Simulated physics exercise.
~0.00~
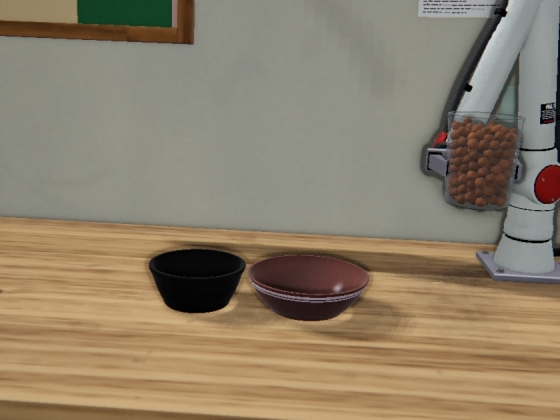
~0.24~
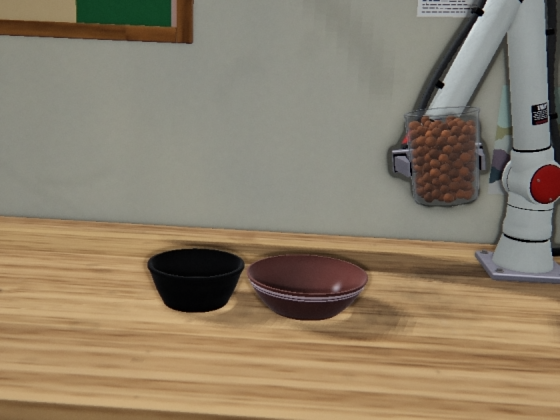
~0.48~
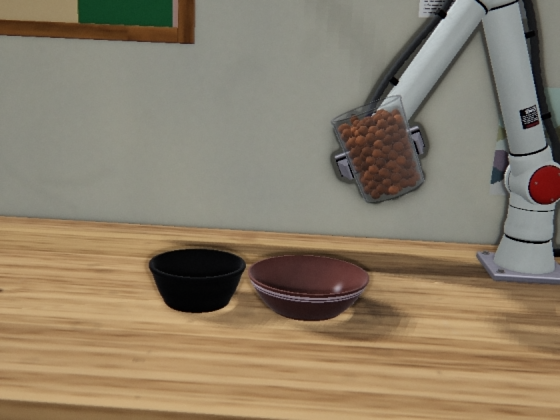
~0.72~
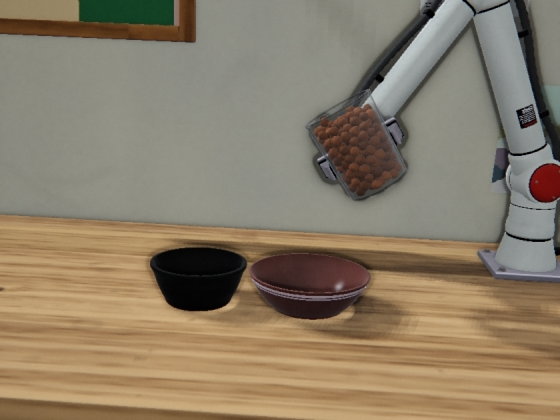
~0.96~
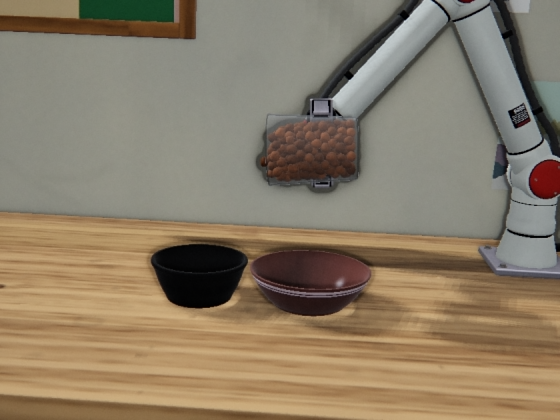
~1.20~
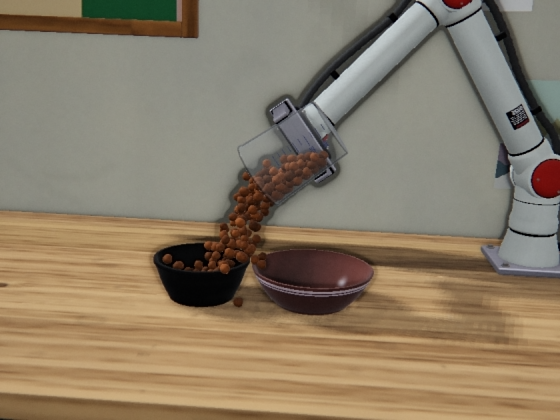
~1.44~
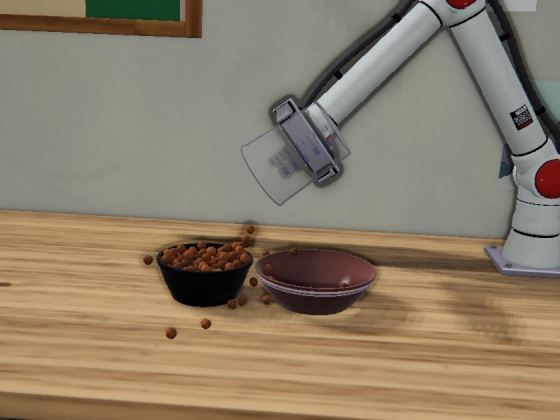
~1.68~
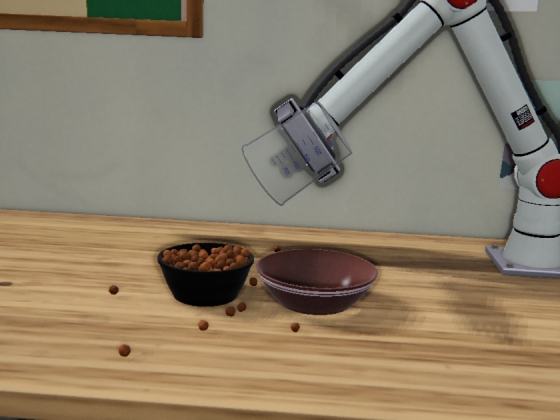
A white robot arm with red joints, standing at the right of a light wooden table before a grey wall, holds a clear cup full of round brown hazelnuts, seen from the front in a slightly swaying view. A black bowl sits left of centre, with a wider dark reddish bowl close beside it. The arm carries the cup left, tilting it until it lies on its side above the bowls. It tips further, and the nuts pour into the black bowl. That bowl ends heaped, several strays rest on the table, and the arm stays still.
